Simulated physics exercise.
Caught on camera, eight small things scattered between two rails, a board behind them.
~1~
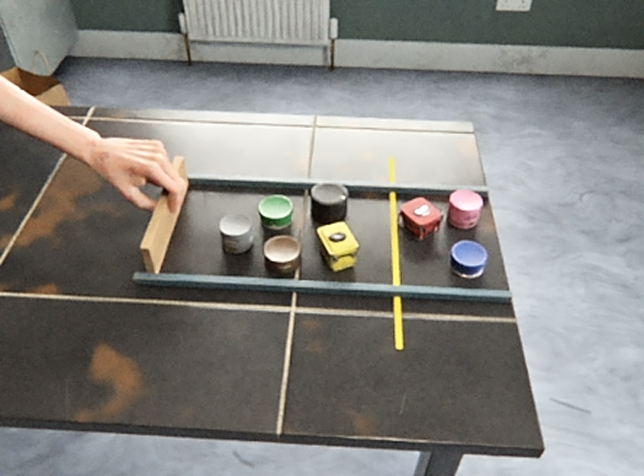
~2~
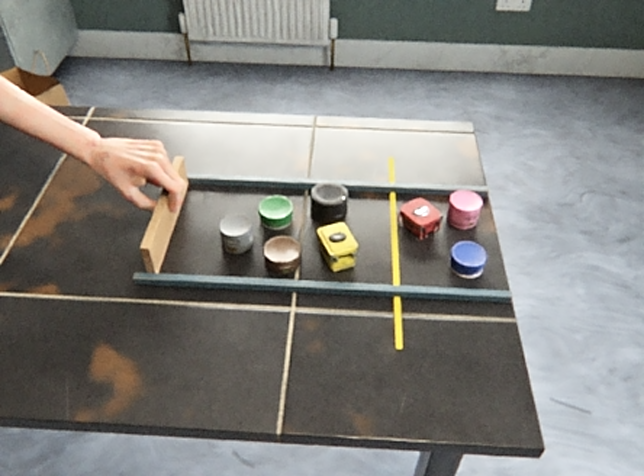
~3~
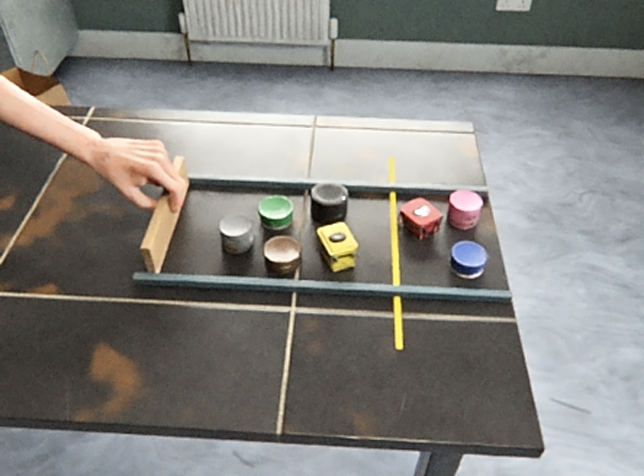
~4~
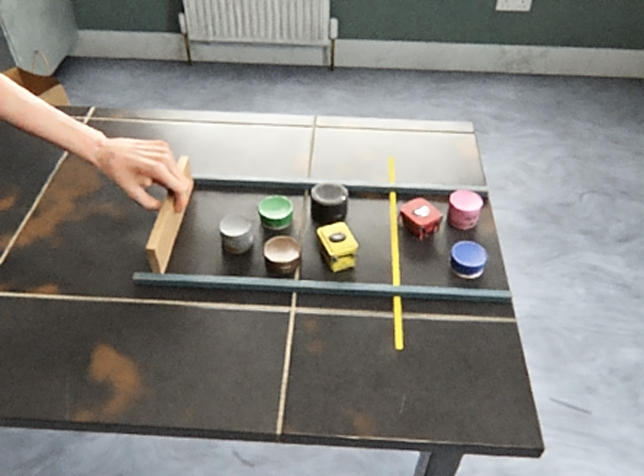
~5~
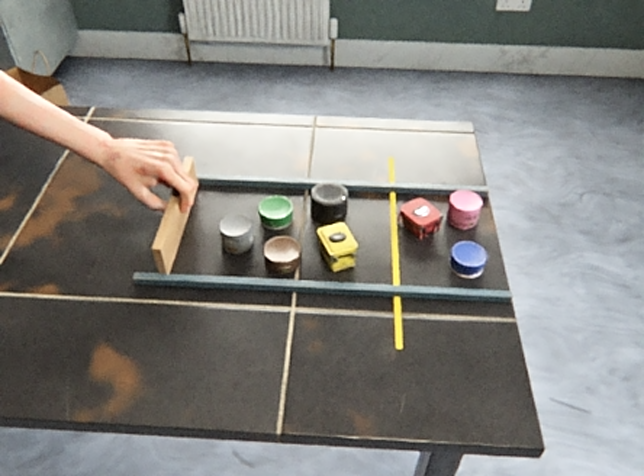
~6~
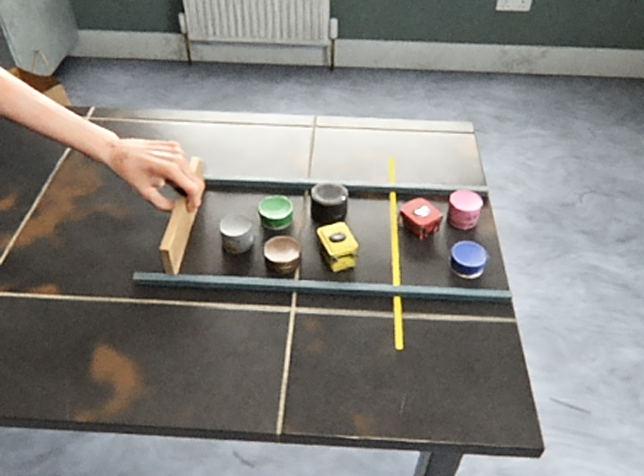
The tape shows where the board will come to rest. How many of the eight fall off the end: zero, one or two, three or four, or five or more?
The number that fall off is zero.
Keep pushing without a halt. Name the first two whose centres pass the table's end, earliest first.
Earliest first: The blue tin, the pink tub.
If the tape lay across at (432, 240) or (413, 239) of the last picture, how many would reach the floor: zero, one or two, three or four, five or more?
Taking them in turn, 1 or 2; none at all.
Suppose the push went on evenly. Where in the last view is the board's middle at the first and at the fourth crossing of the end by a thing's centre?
Its middle is around (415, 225) and later (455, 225).
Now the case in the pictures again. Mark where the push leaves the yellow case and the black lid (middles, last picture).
About (444, 256), and the other about (411, 196).
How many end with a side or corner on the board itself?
The number is 4.
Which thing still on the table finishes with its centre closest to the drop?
That is the blue tin.
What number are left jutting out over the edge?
0 of them.
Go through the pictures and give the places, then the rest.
The first frame shows pink tub (464, 210); blue tin (468, 259); red case (419, 219); board (167, 213); tape (394, 238).
The second frame shows blue tin (468, 260); black lid (329, 203).
The third frame shows red case (419, 219); grey tub (237, 234).
The fourth frame shows pink tub (464, 210); green tin (276, 212).
The fifth frame shows blue tin (468, 260); board (177, 213).
The sixth frame shows pink tub (464, 210); blue tin (468, 260); red case (419, 219); board (184, 214); tape (394, 238).
A little later, none off yet; pink tub at rest near (464, 210); blue tin at rest near (468, 260); red case at rest near (419, 219).
When it is over, the number that fall off is zero.
